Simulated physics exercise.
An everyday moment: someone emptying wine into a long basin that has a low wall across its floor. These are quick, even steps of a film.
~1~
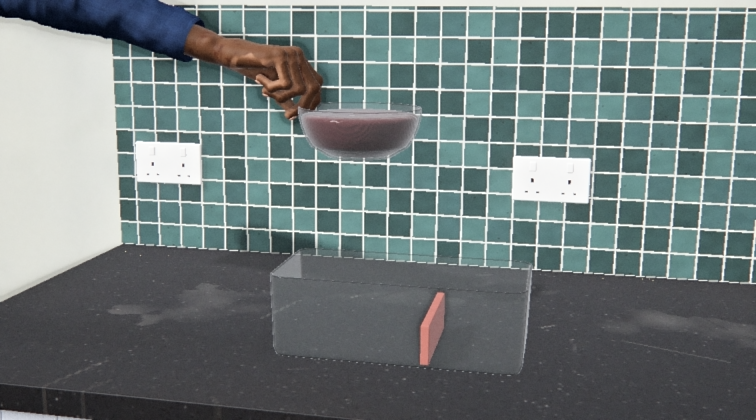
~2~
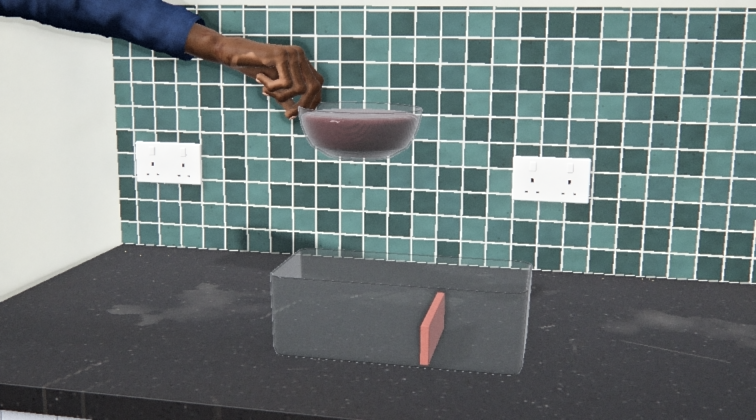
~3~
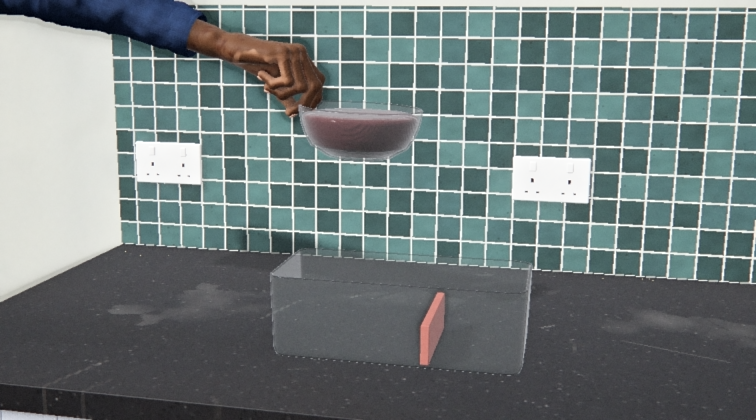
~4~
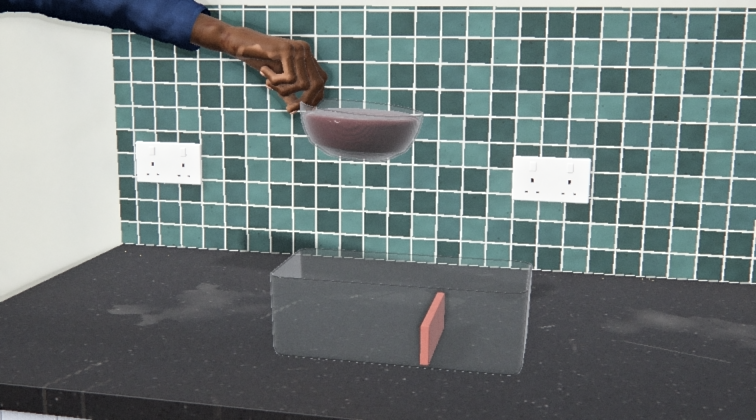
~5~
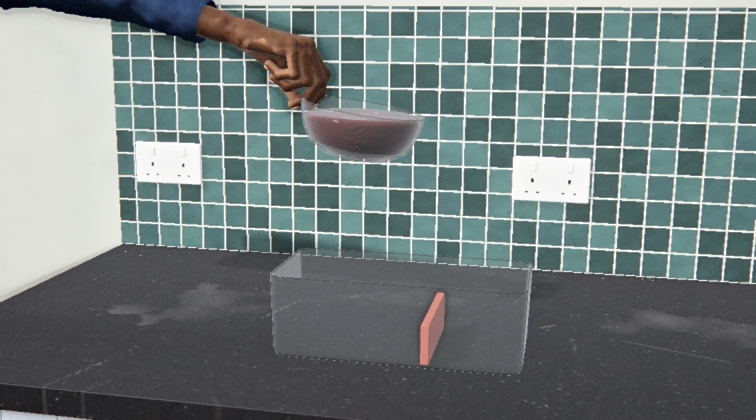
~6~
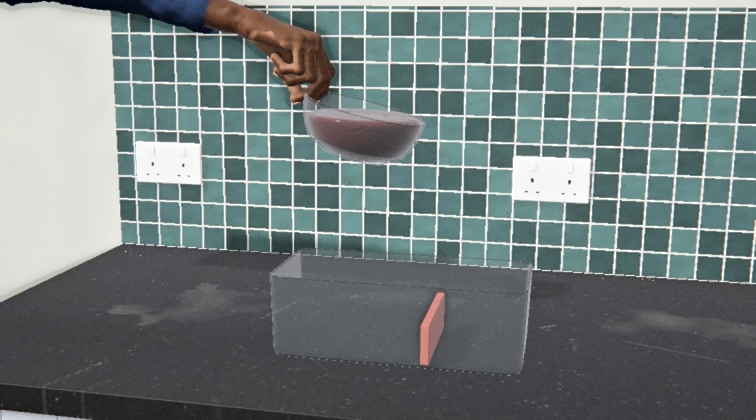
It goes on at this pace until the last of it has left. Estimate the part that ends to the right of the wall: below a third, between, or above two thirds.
In the end over two thirds is right of the wall.
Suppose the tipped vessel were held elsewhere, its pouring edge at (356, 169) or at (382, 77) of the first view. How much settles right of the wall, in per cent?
Near 0 % and 60 %.
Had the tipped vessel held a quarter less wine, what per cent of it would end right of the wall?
Some 80 per cent.
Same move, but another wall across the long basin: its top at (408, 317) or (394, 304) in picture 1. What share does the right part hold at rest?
Roughly 90 per cent, and 95 per cent.
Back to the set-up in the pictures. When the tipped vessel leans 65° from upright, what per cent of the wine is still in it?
It comes to 35 per cent or so.
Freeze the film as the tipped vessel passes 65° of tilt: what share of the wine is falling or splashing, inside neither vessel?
It comes to 45 per cent or so.
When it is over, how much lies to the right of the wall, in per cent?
Close to 85 per cent.
A moment on, the tilt is 65° and 35 per cent is still to pour, 1 is left of the wall and 18 right of it.
Next, the tilt is 93° and 3 per cent is still to pour, 5 is left of the wall and 81 right of it.
Then the tilt is 97° and 0 per cent is still to pour, 15 is left of the wall and 83 right of it.
Later the tilt is 97° and 0 per cent is still to pour, 15 is left of the wall and 83 right of it.
Finally, 15 per cent lies left of the wall, 83 right of it and 2 outside.
